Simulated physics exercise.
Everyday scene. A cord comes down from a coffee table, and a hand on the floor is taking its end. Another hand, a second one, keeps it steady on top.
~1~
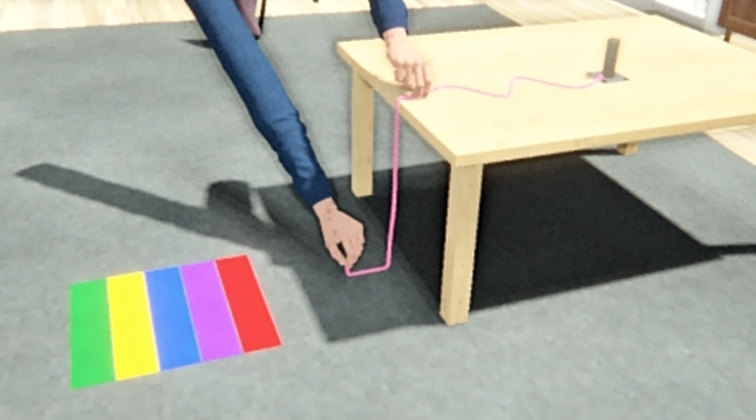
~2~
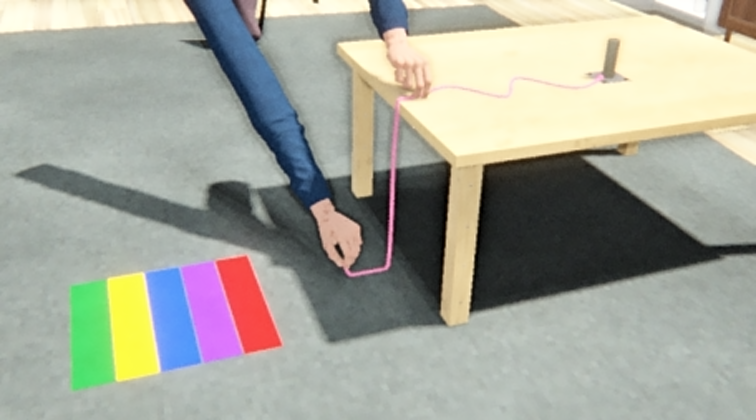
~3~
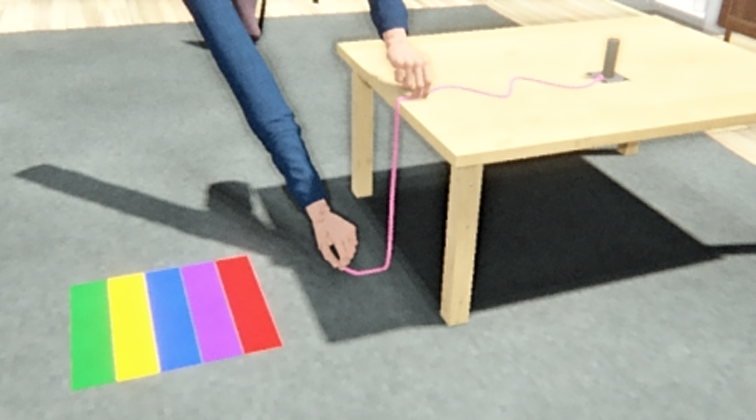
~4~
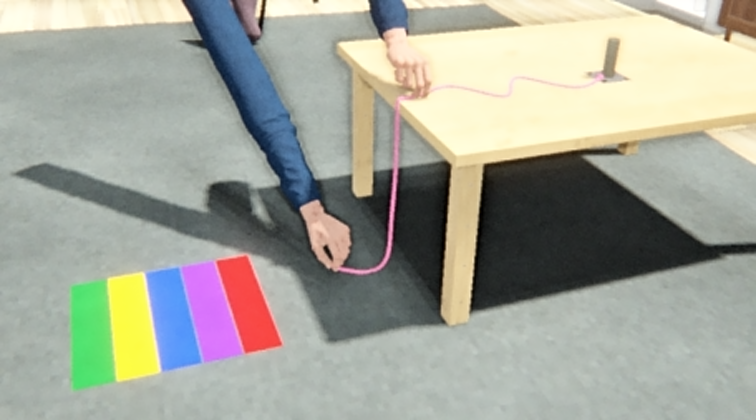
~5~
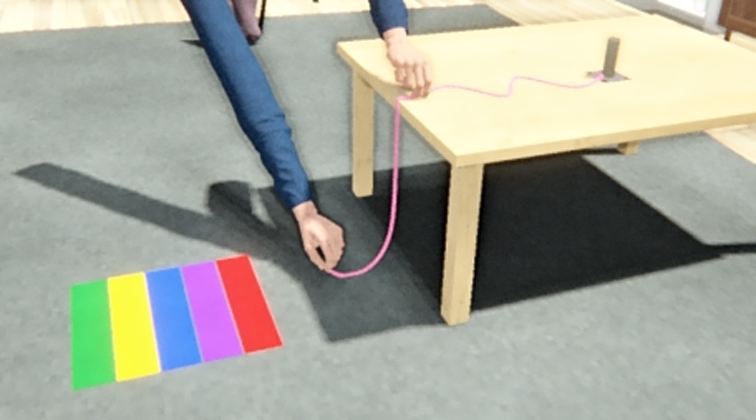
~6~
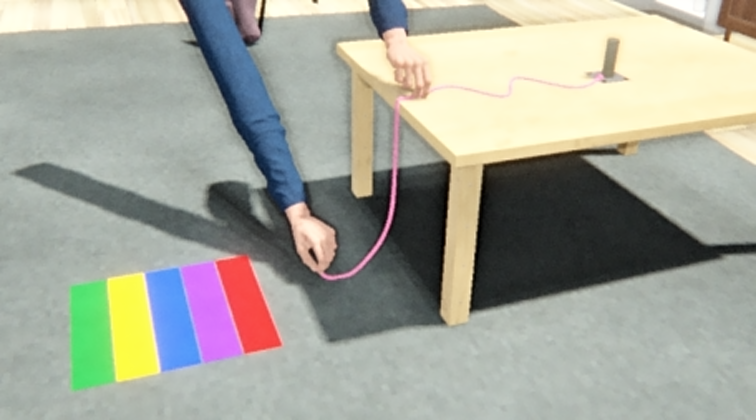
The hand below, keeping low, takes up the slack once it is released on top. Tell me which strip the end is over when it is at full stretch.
It is over the yellow strip.
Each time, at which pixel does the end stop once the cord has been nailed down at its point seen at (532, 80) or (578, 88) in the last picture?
Try one ends near (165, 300), try two near (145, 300).
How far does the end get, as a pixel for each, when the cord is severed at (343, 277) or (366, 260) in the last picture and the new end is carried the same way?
One per try, the spots are (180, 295) and (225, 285).
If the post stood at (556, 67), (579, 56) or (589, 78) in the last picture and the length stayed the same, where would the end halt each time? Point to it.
Around (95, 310), (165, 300) and (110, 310).
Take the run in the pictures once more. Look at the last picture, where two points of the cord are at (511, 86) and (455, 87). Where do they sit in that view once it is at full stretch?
About (479, 90), and the other about (399, 102).
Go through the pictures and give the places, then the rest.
The first frame shows end (346, 263); red (257, 330); purple (217, 338); blue (177, 346); yellow (135, 355); green (92, 364).
The second frame shows end (344, 265); cord through (585, 87) (512, 82) (469, 90) (401, 102) (393, 177) (390, 249).
The third frame shows end (339, 265).
The fourth frame shows end (333, 266); cord through (585, 87) (512, 81) (469, 89) (401, 101) (395, 176) (389, 249).
The fifth frame shows end (326, 268).
The sixth frame shows end (318, 269); cord through (584, 87) (511, 81) (469, 90) (400, 102) (395, 177) (375, 249).
Soon after, end near (212, 289); over purple.
After that, end near (163, 298); over blue.
At the stop, end near (135, 303); over yellow. The end stops over the yellow strip.
